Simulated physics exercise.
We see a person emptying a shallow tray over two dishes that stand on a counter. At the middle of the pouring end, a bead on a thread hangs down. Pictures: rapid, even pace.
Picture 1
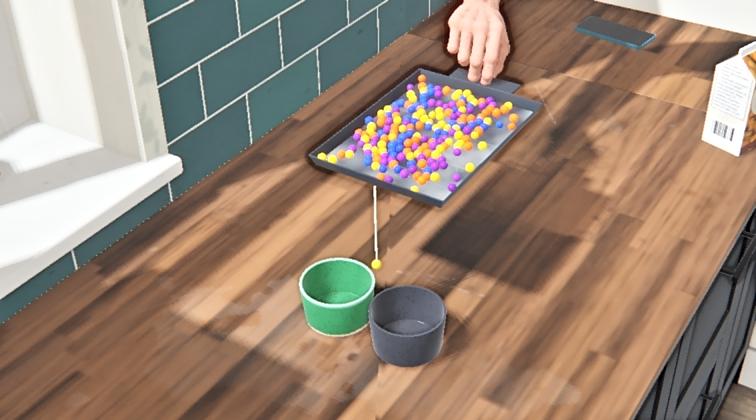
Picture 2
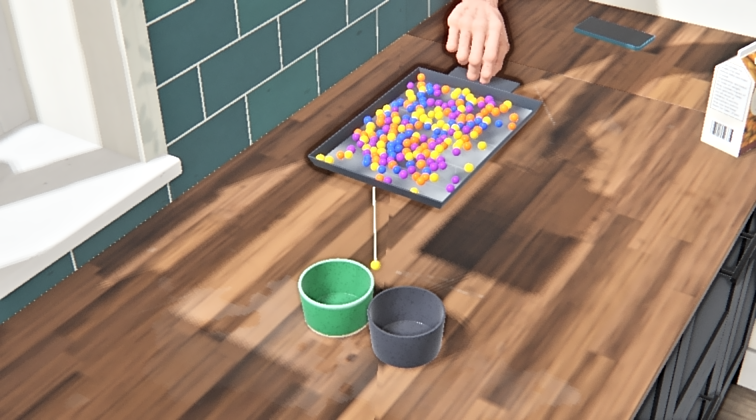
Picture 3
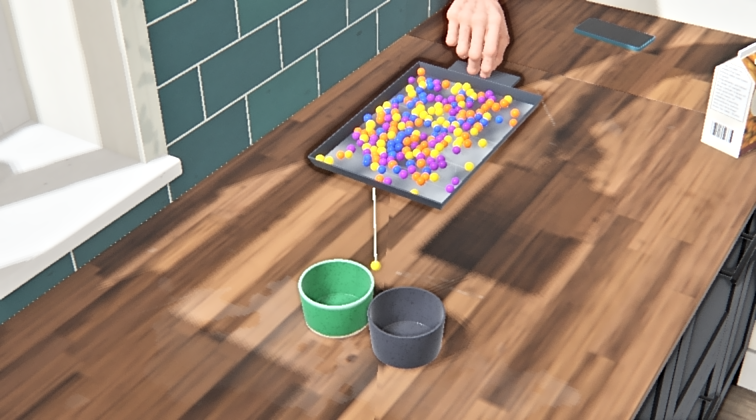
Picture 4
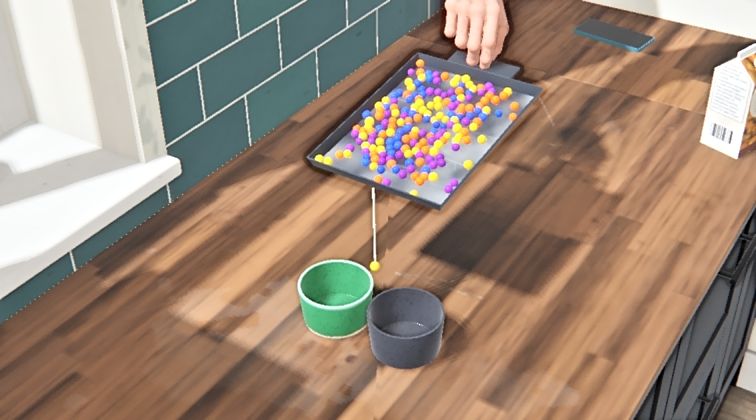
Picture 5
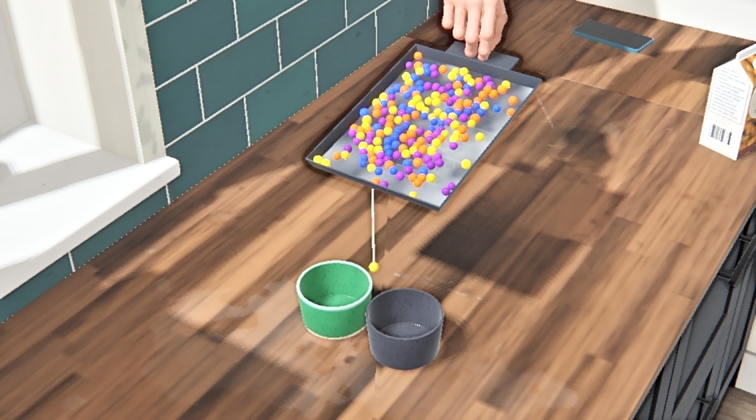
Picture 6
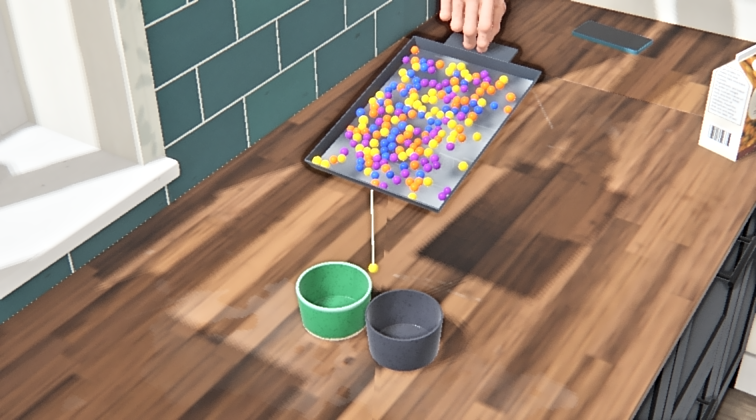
On a wooden counter, a hand holds a shallow dark tray of colourful beads above a green dish and a dark grey one, then slowly raises the handle end, tilting the tray slightly as the beads shift a little.
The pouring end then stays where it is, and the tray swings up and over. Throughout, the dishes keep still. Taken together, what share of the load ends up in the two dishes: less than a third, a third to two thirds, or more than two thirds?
The dishes end up with above two thirds of the load.
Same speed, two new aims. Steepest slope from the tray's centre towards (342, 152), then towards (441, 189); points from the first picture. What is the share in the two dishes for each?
The first try gives close to 20 per cent, the second close to 50 per cent.
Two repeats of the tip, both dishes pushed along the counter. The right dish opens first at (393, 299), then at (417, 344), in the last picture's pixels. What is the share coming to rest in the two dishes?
That makes 60 per cent, followed by 50 per cent.
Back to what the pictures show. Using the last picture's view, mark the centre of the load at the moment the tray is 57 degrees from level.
(370, 214).
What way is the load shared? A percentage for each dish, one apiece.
So the left dish keeps 40 per cent, and the right one keeps 40 per cent.
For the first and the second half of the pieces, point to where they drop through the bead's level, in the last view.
Close to (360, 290), then close to (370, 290).
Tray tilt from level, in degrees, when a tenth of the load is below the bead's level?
45°.
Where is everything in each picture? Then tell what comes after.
The first picture shows corners of the pouring end near (316, 154) and (441, 197), level; middle of the load near (429, 127), round plastic beads; left dish near (317, 316); right dish near (387, 347); bead on its thread near (377, 264).
The second picture shows corners of the pouring end near (315, 155) and (440, 198), level; middle of the load near (428, 126).
The third picture shows corners of the pouring end near (315, 156) and (440, 199), tipped barely, level across its low end; middle of the load near (428, 123).
The fourth picture shows corners of the pouring end near (314, 156) and (439, 201), tipped a little, level across its low end; middle of the load near (427, 119).
The fifth picture shows corners of the pouring end near (312, 157) and (438, 202), tipped a little, level across its low end; middle of the load near (425, 116).
The sixth picture shows corners of the pouring end near (311, 158) and (437, 204), tipped a little, level across its low end; middle of the load near (422, 115), all but a few on the move; left dish near (313, 320); right dish near (384, 350).
Shortly afterwards, tray tipped steeply; near half on the tray; a little in the right dish; near a quarter in the left dish; a little outside both; near a quarter in the air.
Next, tray tipped right over; near a third in the right dish; near a third in the left dish; near a quarter outside both; only a few in the air.
Some moments later, tray tipped past a quarter turn; near a third in the right dish; near a third in the left dish; near a quarter outside both.
In the end, tray tipped past a quarter turn; near a third in the right dish; near a third in the left dish; near a quarter outside both.
